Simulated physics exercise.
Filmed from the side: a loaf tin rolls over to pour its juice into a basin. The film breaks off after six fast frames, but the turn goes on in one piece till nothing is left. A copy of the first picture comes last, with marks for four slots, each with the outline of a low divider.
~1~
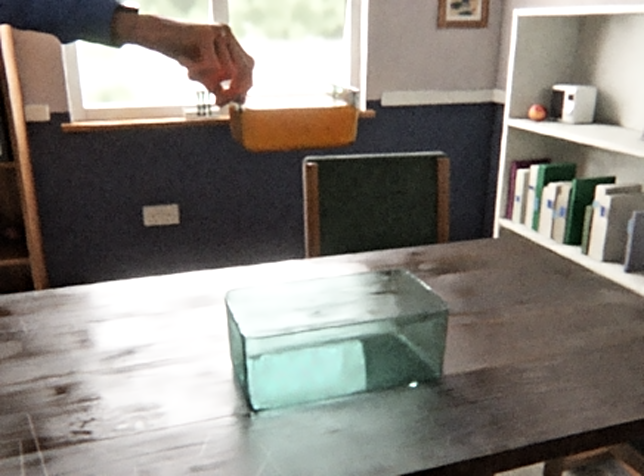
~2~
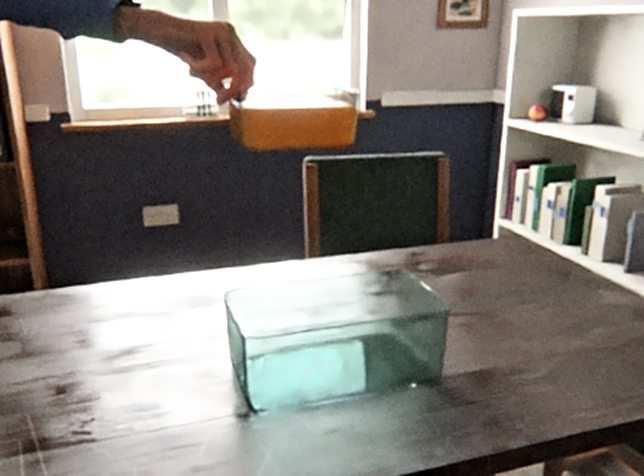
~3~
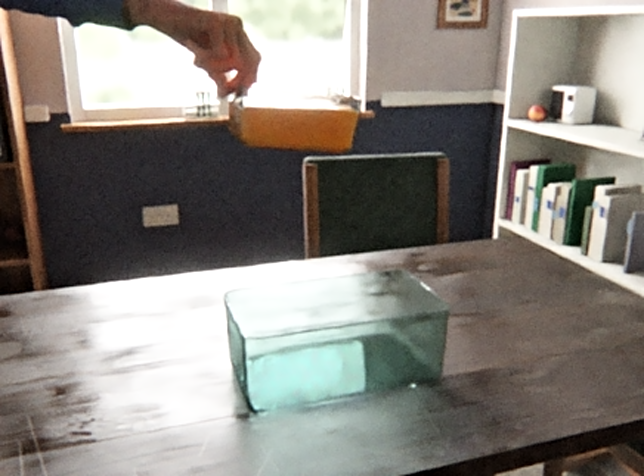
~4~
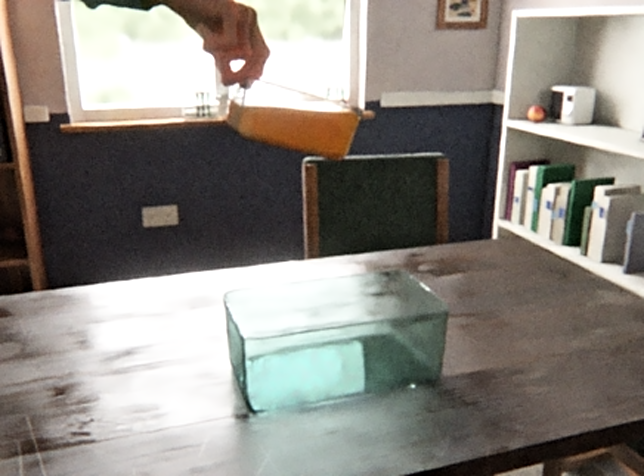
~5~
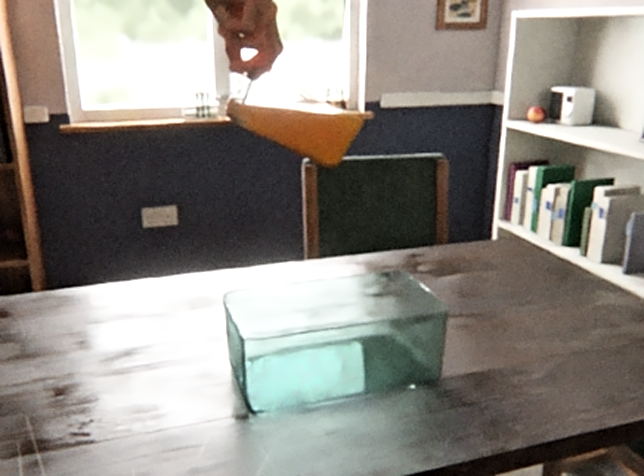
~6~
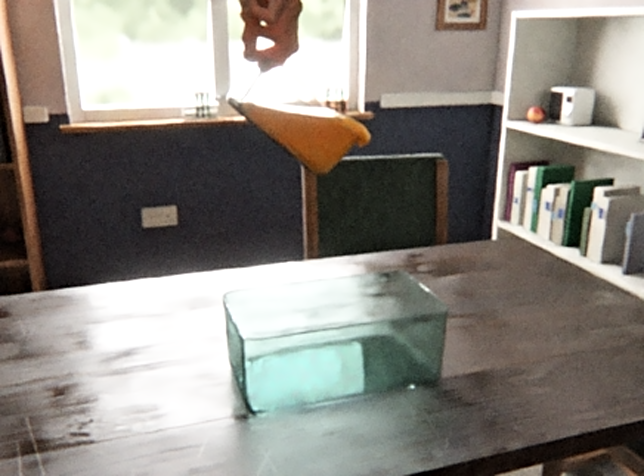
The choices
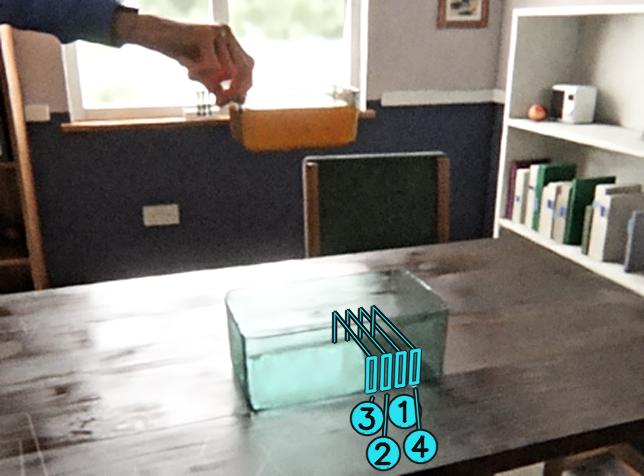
In a room with a window and bookshelf, a hand holds a small container of orange juice above a clear greenish basin on a dark table, then tilts it steadily to the right until juice reaches just past its lip.
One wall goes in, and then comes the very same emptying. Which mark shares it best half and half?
4 beats the others.
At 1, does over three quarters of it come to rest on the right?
No, it does not.
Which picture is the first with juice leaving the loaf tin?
In picture 5.
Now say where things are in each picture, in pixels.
The first picture shows upright, lip at (346, 87); basin from (247, 411) to (441, 375); nothing has left yet.
The second picture shows upright, lip at (347, 89); nothing has left yet.
The third picture shows tipped about 7°, lip at (348, 95); nothing has left yet.
The fourth picture shows tipped about 16°, lip at (350, 105); nothing has left yet.
The fifth picture shows tipped about 28°, lip at (350, 118); juice is over the lip, down to (350, 118).
The sixth picture shows tipped about 42°, lip at (347, 132); juice is over the lip, down to (351, 141).
On the marked copy, 1 at (401, 391); 2 at (387, 394); 3 at (372, 397); 4 at (415, 389).
With 1, about 33 % ends left of the wall and 60 % right of it; 7 % is lost outside.
With 2, about 24 % ends left of the wall and 70 % right of it; 6 % is lost outside.
With 3, about 20 % ends left of the wall and 72 % right of it; 8 % is lost outside.
With 4, about 49 % ends left of the wall and 43 % right of it; 8 % is lost outside.
